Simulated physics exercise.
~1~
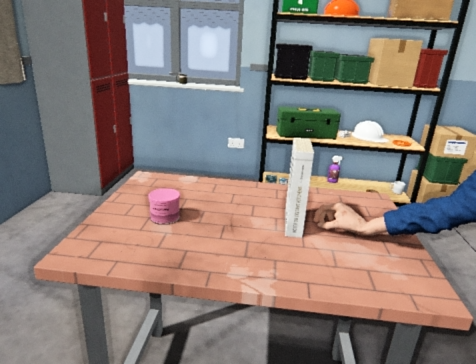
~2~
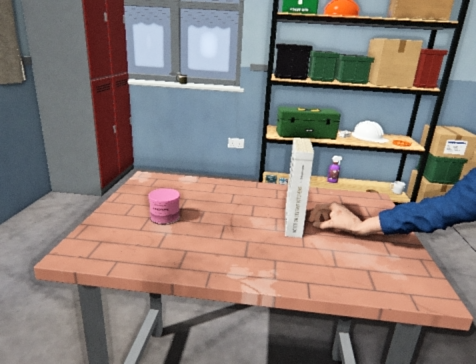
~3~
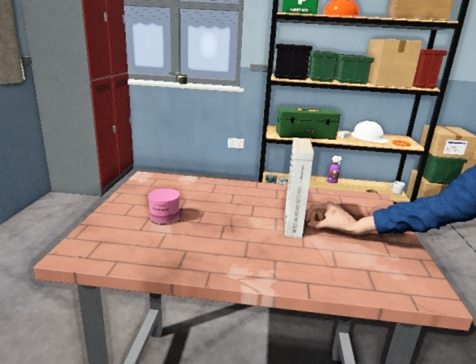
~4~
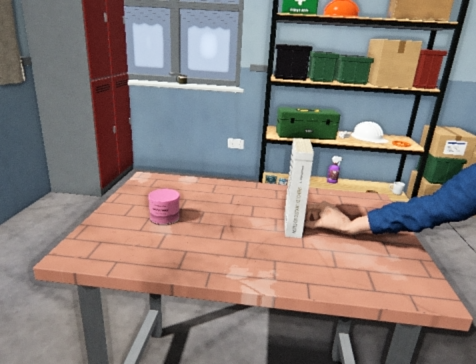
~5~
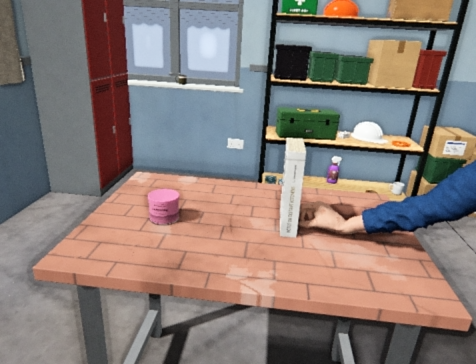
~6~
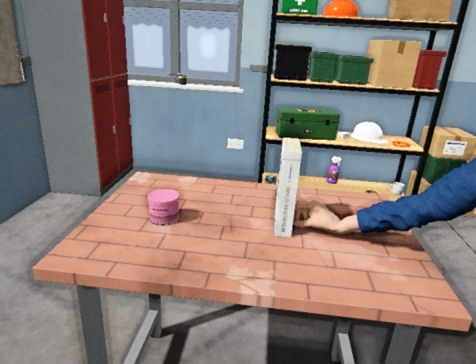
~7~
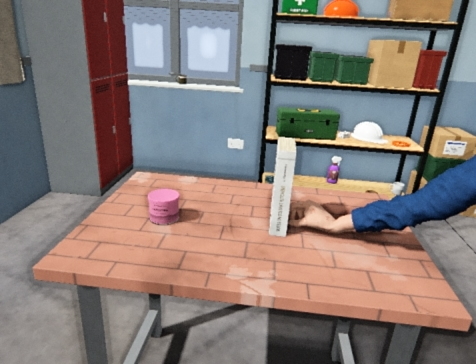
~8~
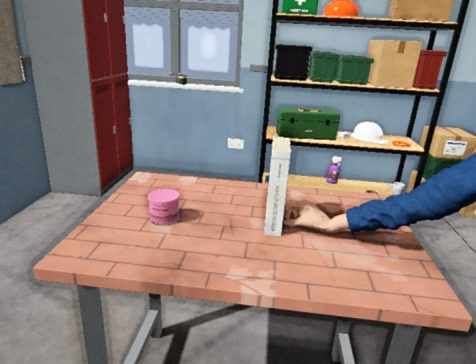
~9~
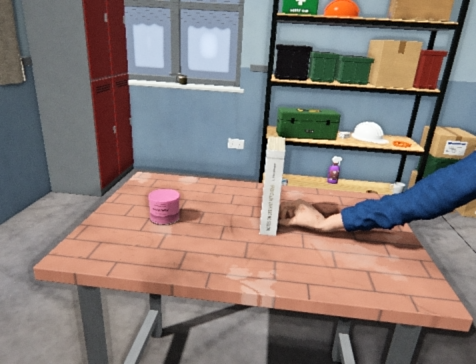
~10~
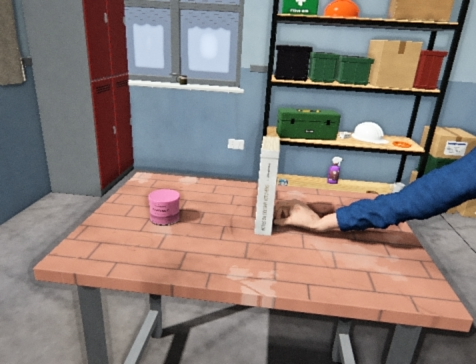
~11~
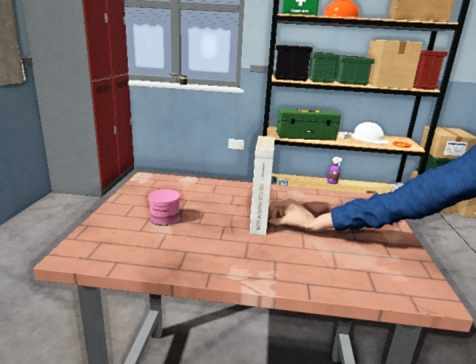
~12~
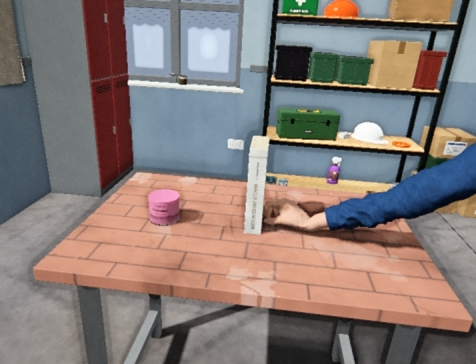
A hand pushing an upright white book slowly left across a brick-patterned table toward a pink tin, the book still standing.
